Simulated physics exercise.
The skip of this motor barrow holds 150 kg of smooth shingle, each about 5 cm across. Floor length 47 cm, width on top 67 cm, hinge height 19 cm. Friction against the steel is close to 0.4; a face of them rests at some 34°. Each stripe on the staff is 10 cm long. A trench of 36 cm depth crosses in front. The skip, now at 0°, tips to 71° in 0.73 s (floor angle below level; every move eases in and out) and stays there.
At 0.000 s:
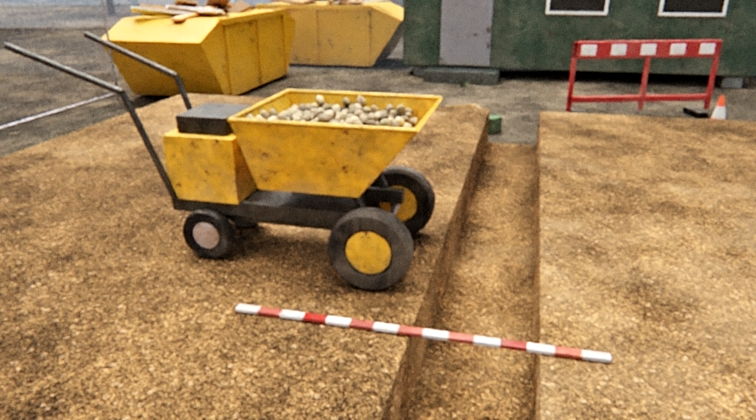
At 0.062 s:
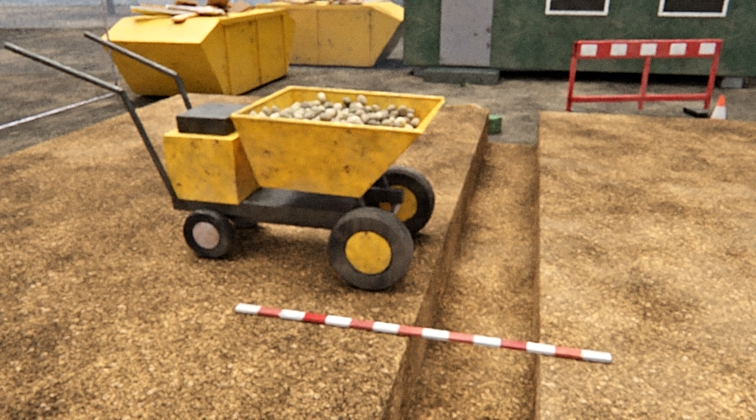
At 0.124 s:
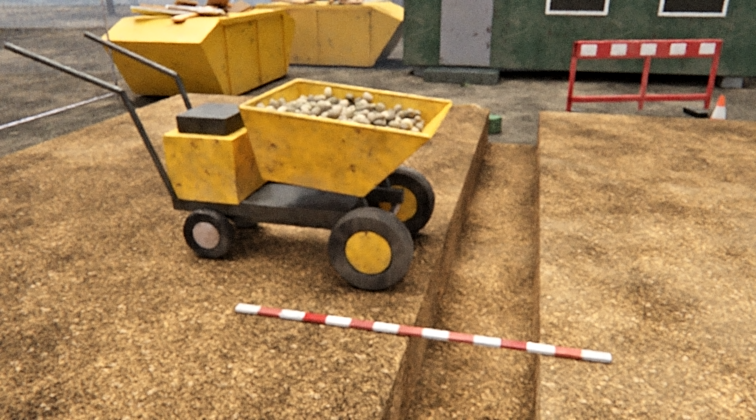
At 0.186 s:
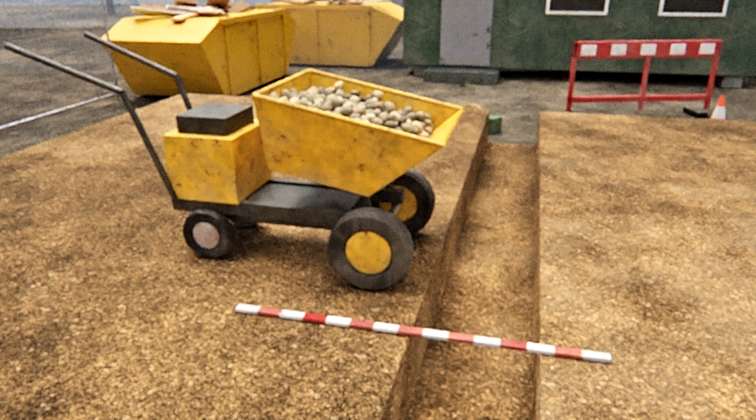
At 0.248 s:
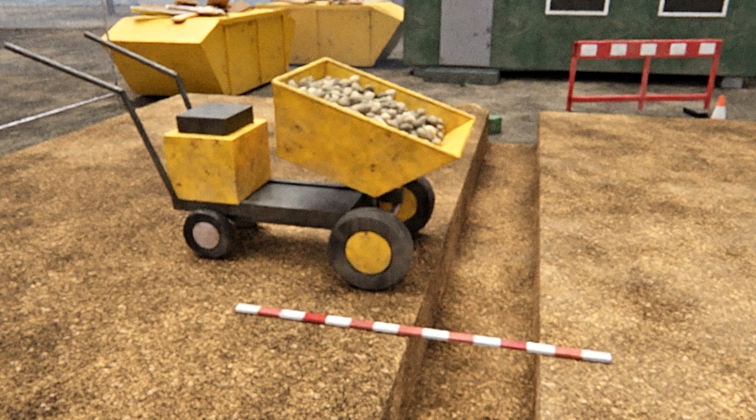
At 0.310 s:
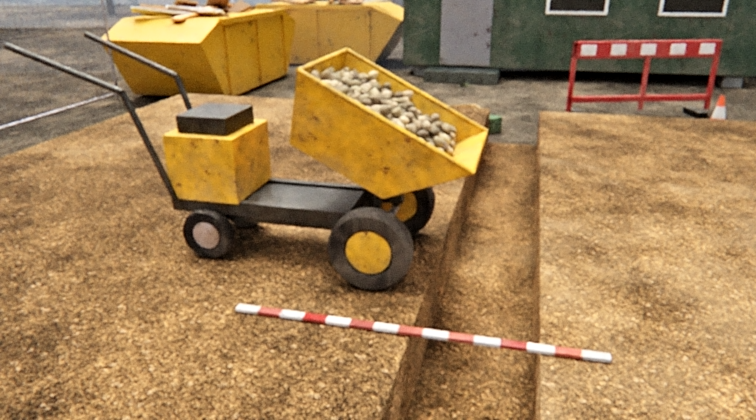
A yellow motor barrow loaded with smooth stones stood beside a narrow trench, a red and white striped staff lying in front, and its skip gradually tilted forward and down to the right.
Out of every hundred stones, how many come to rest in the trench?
Some 34 per cent of it.
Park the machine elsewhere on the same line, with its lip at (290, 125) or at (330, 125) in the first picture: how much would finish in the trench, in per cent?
About 90 and 100 per cent.
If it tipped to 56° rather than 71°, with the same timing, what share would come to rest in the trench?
Then about 30 per cent.
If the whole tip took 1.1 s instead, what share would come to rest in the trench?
Then about 40 per cent.
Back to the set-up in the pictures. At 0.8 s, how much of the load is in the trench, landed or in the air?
About 10 per cent by then.
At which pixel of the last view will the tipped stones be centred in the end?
Their middle is at about (582, 275).
After 0.6 s the floor is at 60°; 100 % in the skip; the foremost stones are at (503, 201).
After 0.8 s the floor is at 71°; 63 % in the skip, 9 % in the trench, 28 % past the trench; the foremost stones are at (613, 293).
After 1.2 s the floor is at 71°; 16 % in the skip, 20 % in the trench, 65 % past the trench; the foremost stones are past the picture's edge.
After 3.1 s the floor is at 71°; 0 % in the skip, 34 % in the trench, 66 % past the trench; the foremost stones are past the picture's edge.
